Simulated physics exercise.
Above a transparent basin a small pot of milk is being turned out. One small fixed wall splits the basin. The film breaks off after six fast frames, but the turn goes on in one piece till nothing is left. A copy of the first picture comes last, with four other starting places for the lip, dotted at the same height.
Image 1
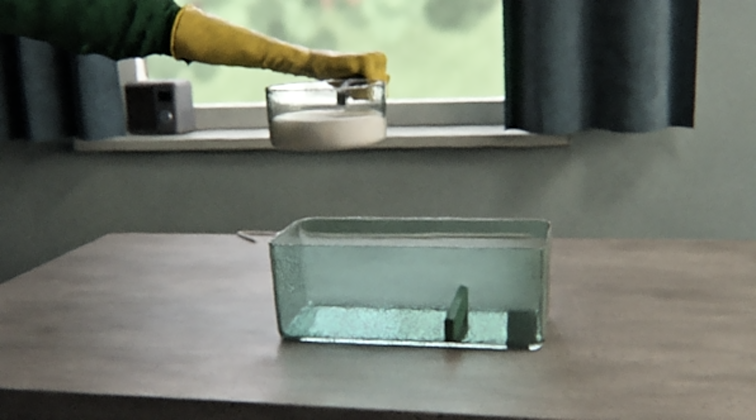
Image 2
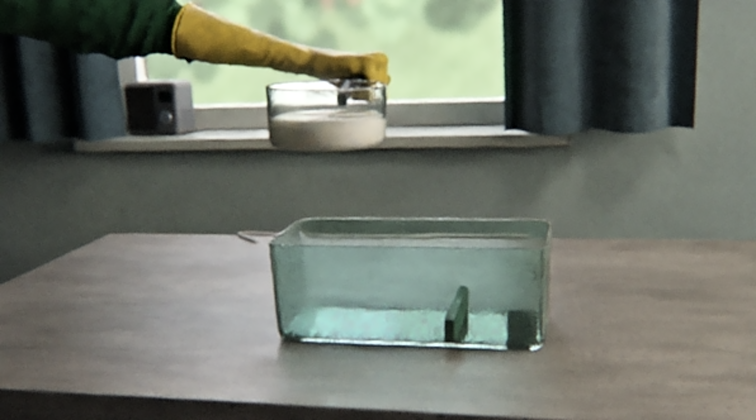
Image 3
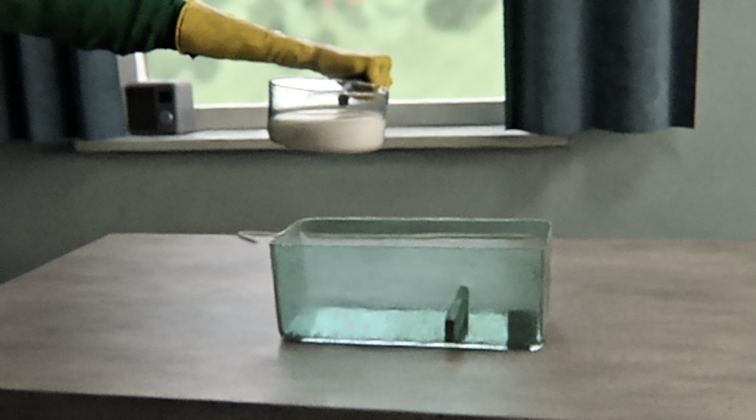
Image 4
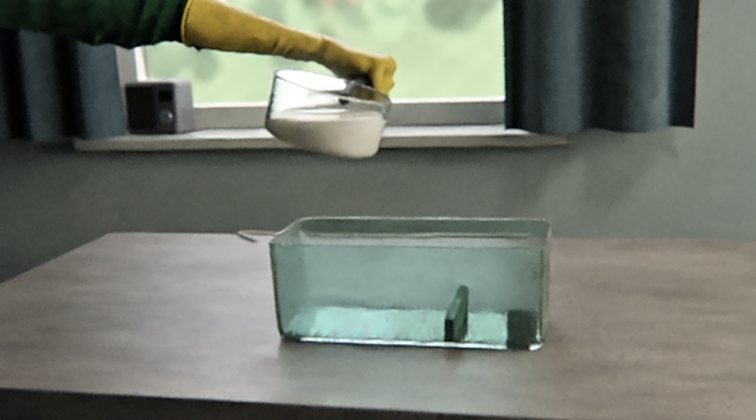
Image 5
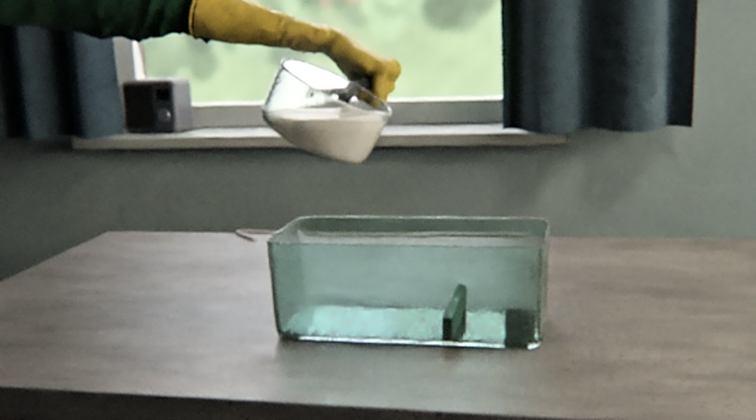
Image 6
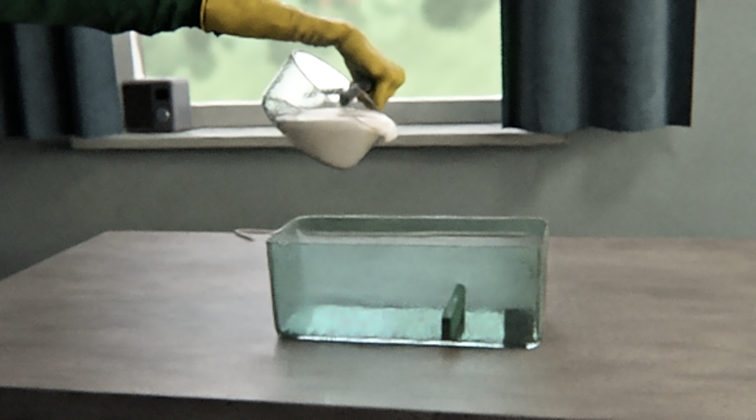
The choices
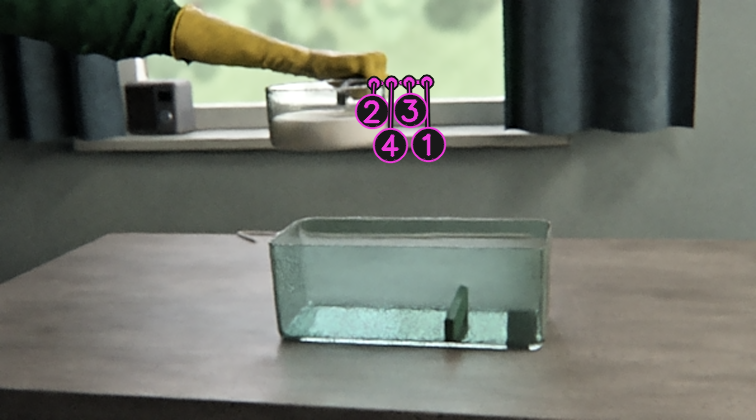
A yellow-gloved hand tilts a clear pot of milk until milk crosses its lip.
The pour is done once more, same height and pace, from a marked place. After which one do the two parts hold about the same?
Spot 3 does it best.
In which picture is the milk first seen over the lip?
In picture 6.
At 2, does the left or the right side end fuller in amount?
More ends on the left.
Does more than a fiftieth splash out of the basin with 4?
No, it does not.
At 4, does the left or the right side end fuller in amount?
The left one.
On the marked copy, 1 at (426, 82); 2 at (374, 83); 3 at (409, 82); 4 at (391, 82).
For spot 1, about 29 % ends left of the wall and 70 % right of it.
For spot 2, about 92 % ends left of the wall and 7 % right of it.
For spot 3, about 49 % ends left of the wall and 50 % right of it.
For spot 4, about 77 % ends left of the wall and 22 % right of it.
